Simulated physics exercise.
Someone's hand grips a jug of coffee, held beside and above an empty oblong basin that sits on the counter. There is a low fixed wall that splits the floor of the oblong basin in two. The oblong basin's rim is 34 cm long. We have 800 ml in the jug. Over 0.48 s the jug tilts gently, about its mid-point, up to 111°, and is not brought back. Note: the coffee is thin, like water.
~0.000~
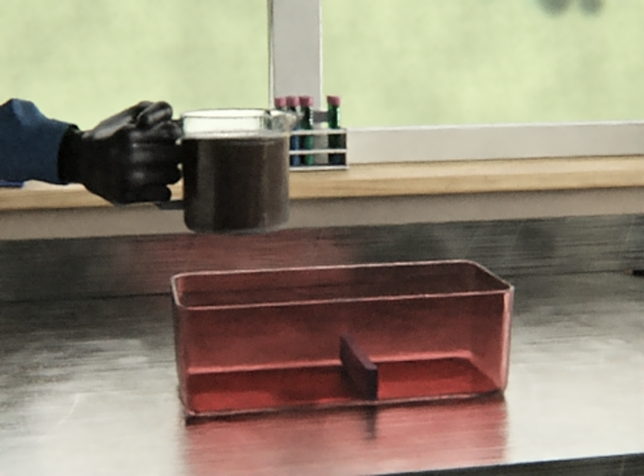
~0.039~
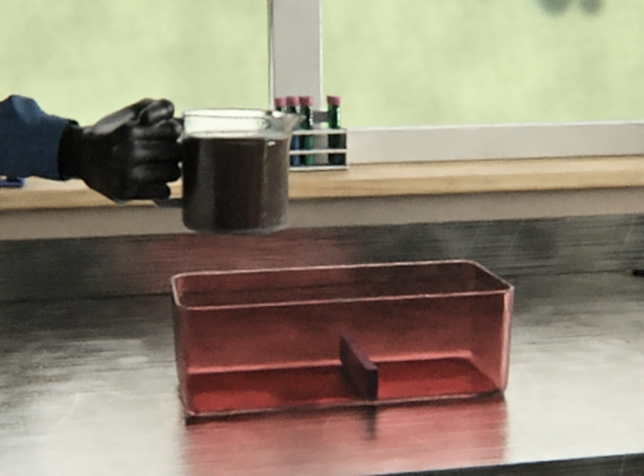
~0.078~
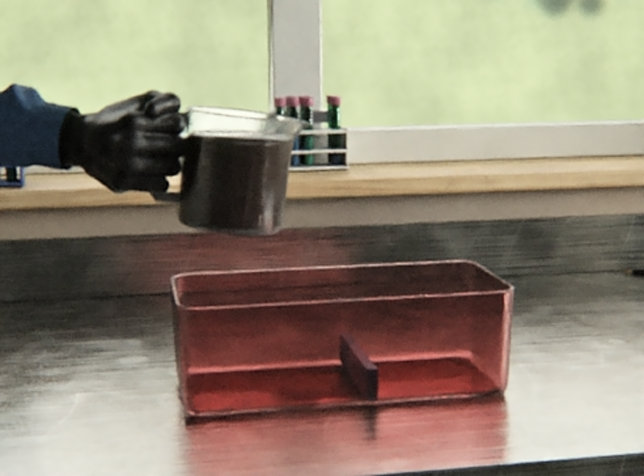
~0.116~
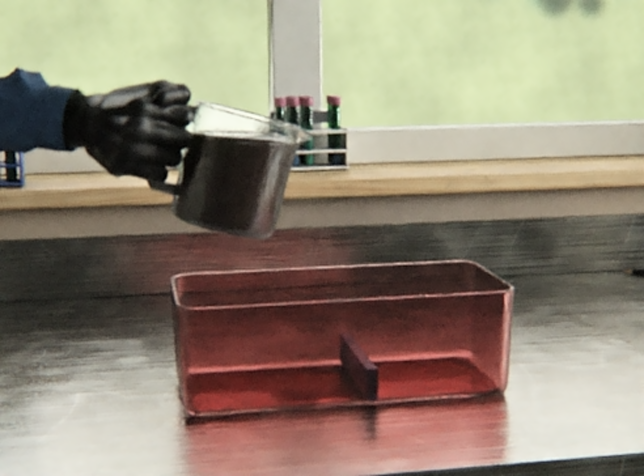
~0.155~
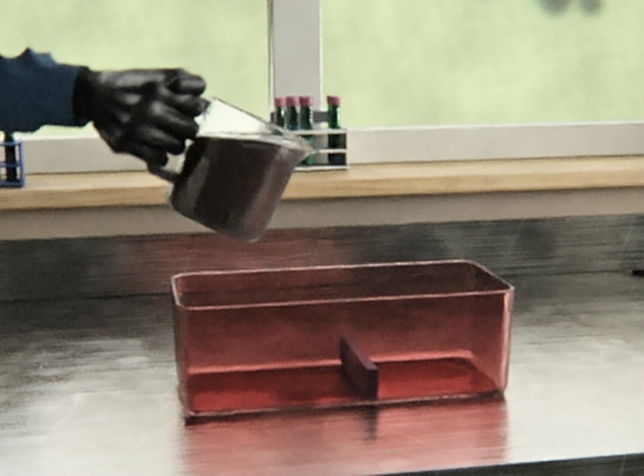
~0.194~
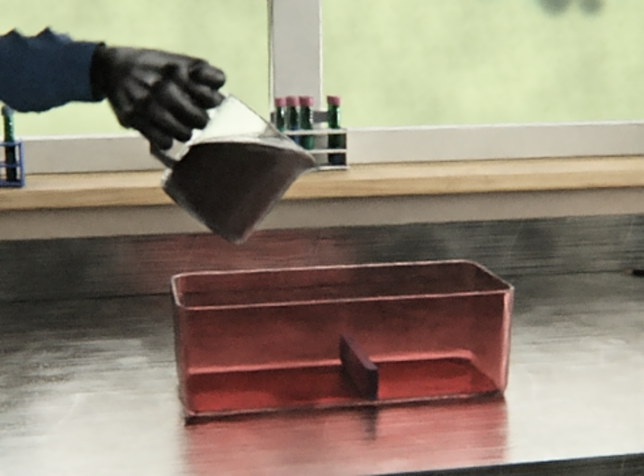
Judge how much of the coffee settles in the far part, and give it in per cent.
Some 36 per cent settles in the far part.
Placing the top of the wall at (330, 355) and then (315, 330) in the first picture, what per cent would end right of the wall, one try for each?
Respectively close to 80 and 90 %.
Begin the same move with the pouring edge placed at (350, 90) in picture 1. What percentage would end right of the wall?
In that case roughly 85 per cent.
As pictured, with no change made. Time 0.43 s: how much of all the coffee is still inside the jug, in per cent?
Near 48 in a hundred.
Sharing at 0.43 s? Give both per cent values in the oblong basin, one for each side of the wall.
About 10 % left, 16 % right.
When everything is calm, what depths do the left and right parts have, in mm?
Roughly 18 mm on the left side and 14 mm on the right side.
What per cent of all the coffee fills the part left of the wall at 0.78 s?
I'd say near 60 percent.
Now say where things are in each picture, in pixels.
It leans 0°; its right rim is at (304, 114); the coffee meets the walls at (183, 135) and (285, 132); the oblong basin's rim runs from (175, 293) to (494, 277); the wall's top is at (358, 351), in the first picture.
It leans 2°; its right rim is at (305, 116); the coffee meets the walls at (183, 134) and (286, 133), in the second picture.
It leans 7°; its right rim is at (310, 122); the coffee meets the walls at (187, 134) and (289, 136), in the third picture.
It leans 15°; its right rim is at (315, 134); the coffee meets the walls at (191, 133) and (295, 138), in the fourth picture.
It leans 26°; its right rim is at (320, 149); the coffee meets the walls at (184, 155) and (303, 144), in the fifth picture.
It leans 39°; its right rim is at (322, 169); the coffee meets the walls at (171, 166) and (309, 153), in the sixth picture.
By 0.43 s the tilt is 108° and 47 per cent is still to pour, 11 is left of the wall and 16 right of it.
By 0.60 s the tilt is 111° and 10 per cent is still to pour, 49 is left of the wall and 30 right of it.
By 0.78 s the tilt is 111° and 1 per cent is still to pour, 60 is left of the wall and 33 right of it.
By 0.98 s the tilt is 111° and 0 per cent is still to pour, 63 is left of the wall and 34 right of it.
At rest 61 per cent lies left of the wall, 36 right of it and 3 outside.
